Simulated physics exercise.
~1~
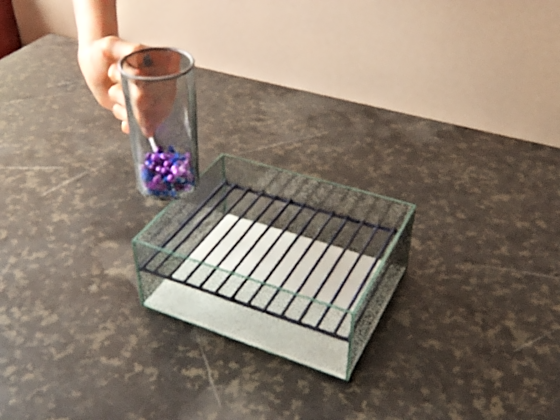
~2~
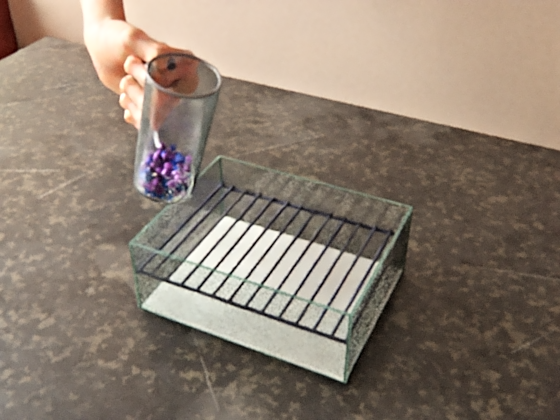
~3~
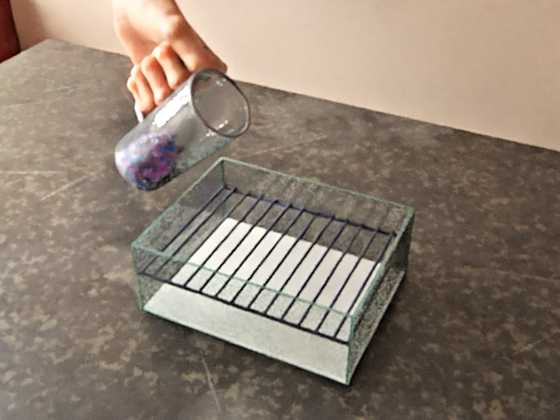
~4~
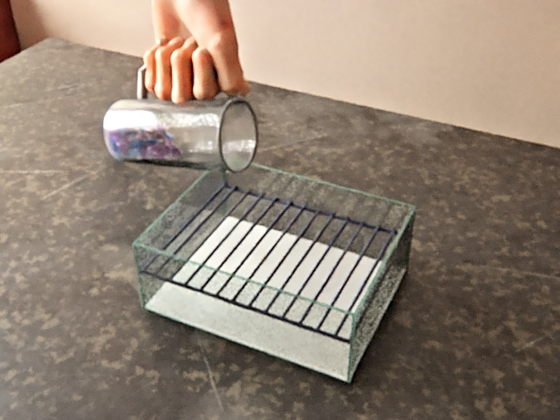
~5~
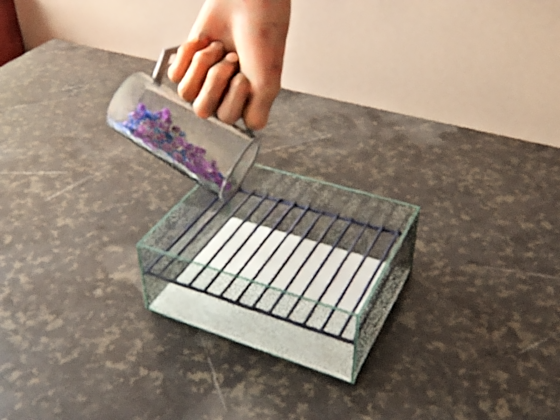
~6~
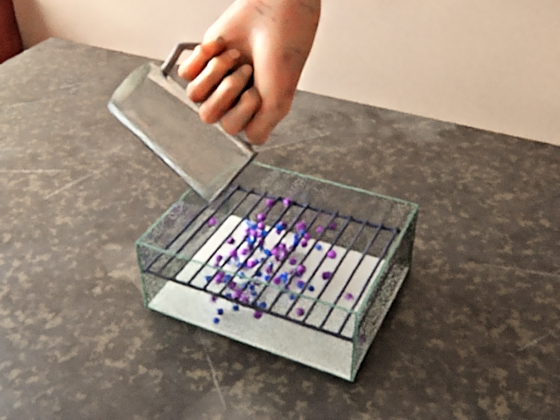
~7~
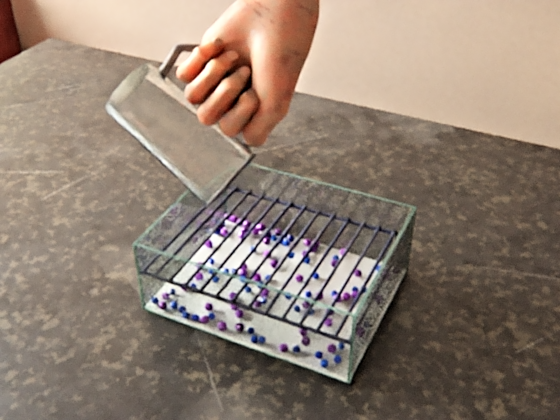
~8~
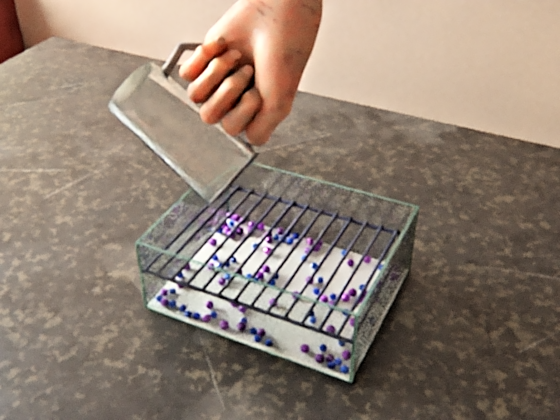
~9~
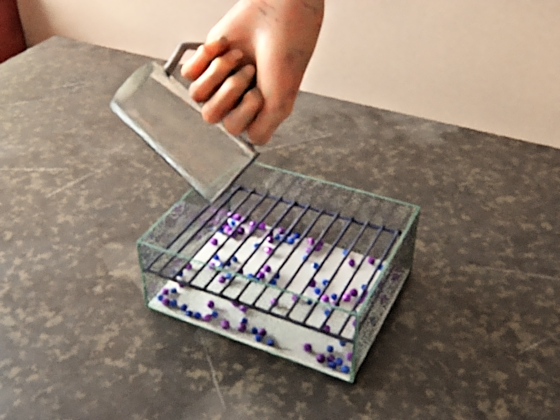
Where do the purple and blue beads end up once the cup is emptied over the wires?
Both the purple and the blue beads pass through the gaps in the rack and come to rest on the floor of the glass box beneath it.
